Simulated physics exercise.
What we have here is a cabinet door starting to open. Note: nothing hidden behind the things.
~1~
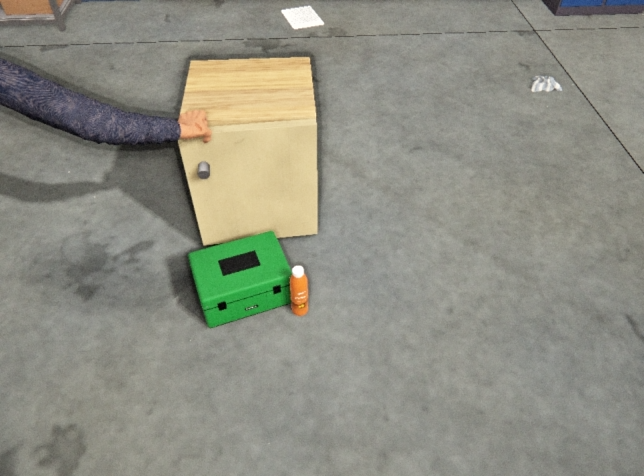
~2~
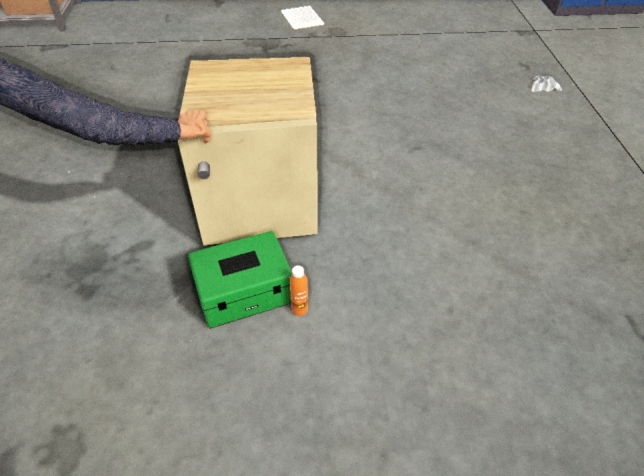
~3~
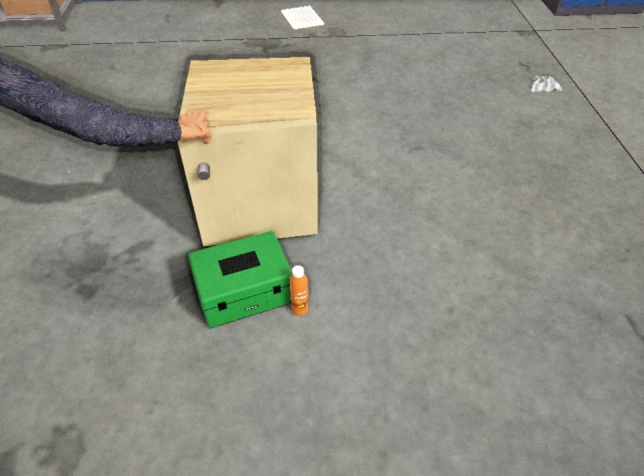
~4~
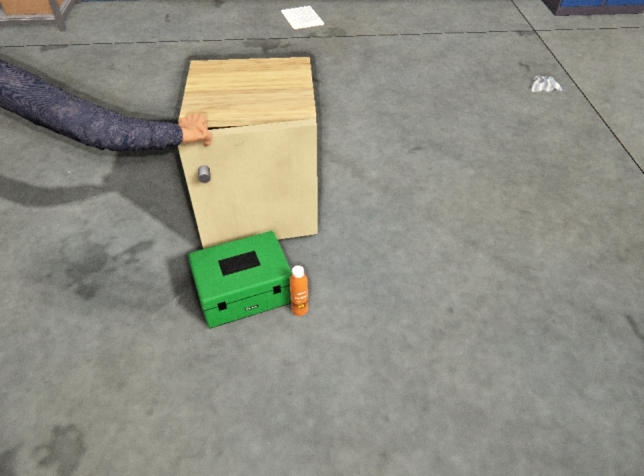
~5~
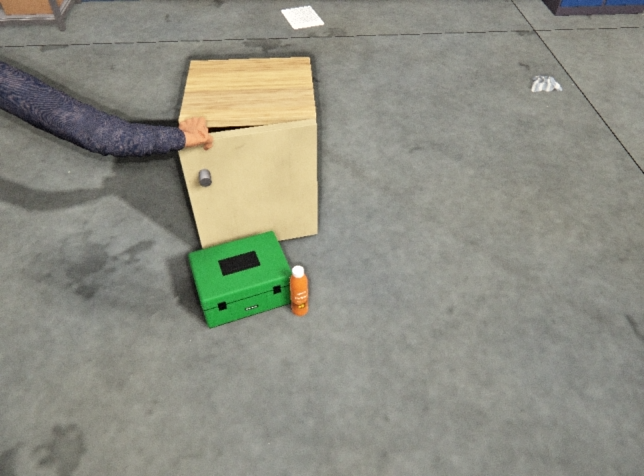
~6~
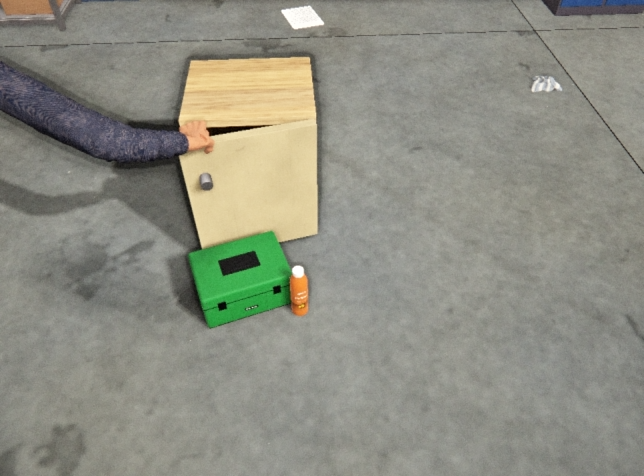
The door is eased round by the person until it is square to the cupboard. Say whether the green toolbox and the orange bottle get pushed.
Result: The green toolbox will get bumped. The orange bottle will get bumped.
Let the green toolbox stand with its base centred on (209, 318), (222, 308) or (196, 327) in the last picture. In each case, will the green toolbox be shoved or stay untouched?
Is hit; is hit; is hit.
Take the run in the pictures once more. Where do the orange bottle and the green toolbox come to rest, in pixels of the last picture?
Taking them in turn, it's (408, 328) followed by (361, 327).
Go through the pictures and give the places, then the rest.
Door 4° open; green toolbox (242, 278); orange bottle (299, 291); door (255, 192), in the first frame.
Door 4° open; orange bottle (299, 291); door (255, 192), in the second frame.
Door 5° open; green toolbox (242, 278); door (255, 192), in the third frame.
Door 7° open; orange bottle (299, 291); door (255, 194), in the fourth frame.
Door 10° open; green toolbox (242, 278); door (256, 196), in the fifth frame.
Door 13° open; green toolbox (242, 278); orange bottle (299, 291); door (257, 198), in the sixth frame.
Then, 1.20 s past the last view, door 49° open; green toolbox travelled a little near (275, 305); orange bottle travelled well along near (325, 306).
Finally, the green toolbox gets knocked, near (361, 327); the orange bottle gets knocked, near (407, 328).
